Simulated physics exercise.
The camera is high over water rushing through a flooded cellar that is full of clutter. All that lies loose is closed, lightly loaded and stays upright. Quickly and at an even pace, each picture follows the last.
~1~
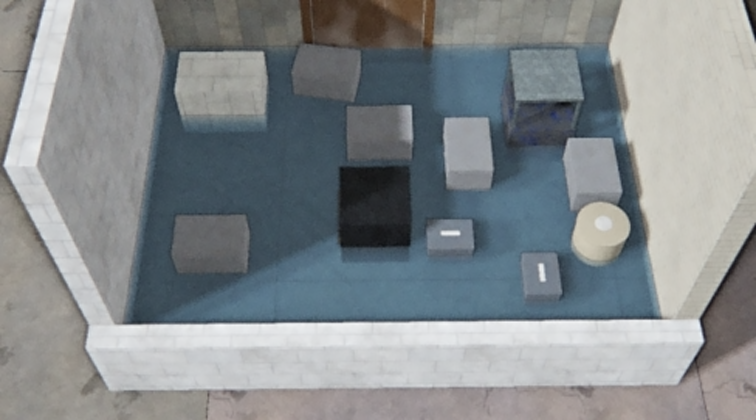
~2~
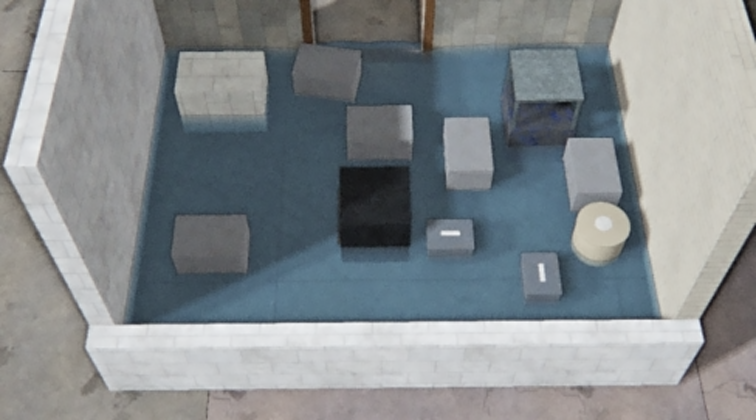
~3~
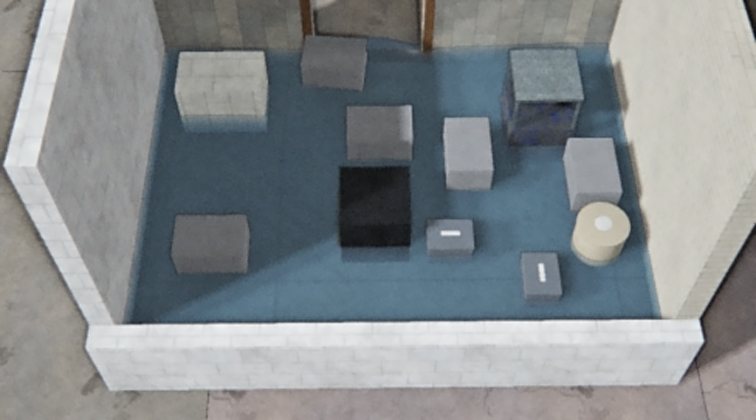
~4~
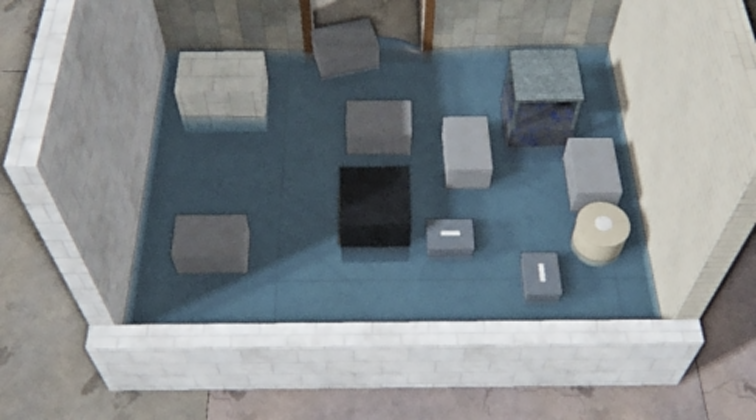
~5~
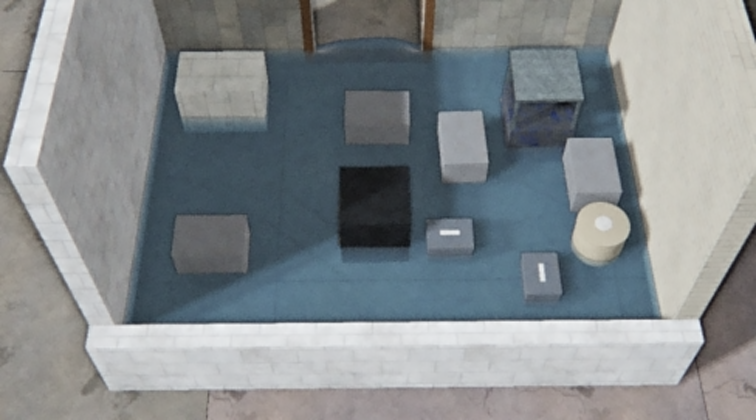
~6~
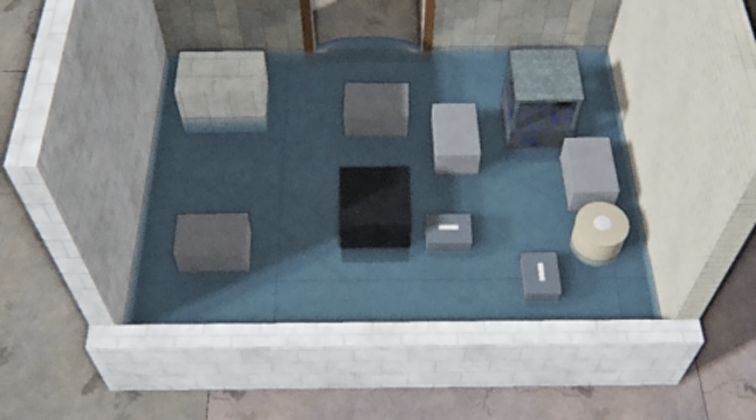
A grey block at the back of the flooded room drifted through the doorway and out of sight after the brown door disappeared, then two other grey blocks crept slightly toward the back.
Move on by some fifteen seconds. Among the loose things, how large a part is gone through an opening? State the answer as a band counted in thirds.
Answer: Between one and two thirds.
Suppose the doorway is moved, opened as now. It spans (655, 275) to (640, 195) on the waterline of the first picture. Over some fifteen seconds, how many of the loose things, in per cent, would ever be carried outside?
It should be close to 80 per cent.
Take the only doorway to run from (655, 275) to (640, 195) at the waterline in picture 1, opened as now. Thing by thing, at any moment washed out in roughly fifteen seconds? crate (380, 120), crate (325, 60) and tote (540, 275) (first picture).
Okay, one after another: Departs, then never departs, then departs.
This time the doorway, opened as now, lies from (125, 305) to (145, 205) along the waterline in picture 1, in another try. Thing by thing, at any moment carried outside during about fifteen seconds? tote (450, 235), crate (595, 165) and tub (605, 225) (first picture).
In that order: Gone, kept in, kept in.
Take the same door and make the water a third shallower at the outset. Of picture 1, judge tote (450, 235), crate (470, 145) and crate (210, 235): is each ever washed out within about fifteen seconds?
Taking them in order: Remains in the room; leaves the room; remains in the room.
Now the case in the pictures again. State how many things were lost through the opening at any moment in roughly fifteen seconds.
Result - 4.
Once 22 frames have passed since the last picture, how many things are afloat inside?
Count: 4.
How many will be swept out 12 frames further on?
Tally: 3.
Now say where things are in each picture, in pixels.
In the first picture, a crate at (380, 122) floats; a crate at (469, 143) floats; 0 of 8 have shifted.
In the second picture, a crate at (380, 122) floats; a crate at (469, 143), afloat; 0 of 8 have shifted.
In the third picture, a crate at (379, 123), afloat; a crate at (469, 143) floats; 1 of 8 have shifted.
In the fourth picture, a crate at (379, 117) floats, close to its start; a crate at (468, 142) floats; 2 of 8 have shifted.
In the fifth picture, a crate at (377, 107) floats, close to its start; a crate at (463, 137), afloat, close to its start; 3 of 8 have shifted.
In the sixth picture, a crate at (376, 99) floats, a stride from its start; a crate at (456, 129), afloat, close to its start; 4 of 8 have shifted.
A moment on, 1 of 8 are out; 7 afloat.
Next, 3 of 8 are out; 5 afloat.
Later, 3 of 8 are out; 4 afloat.
In the end, 4 of 8 are out; 3 afloat.
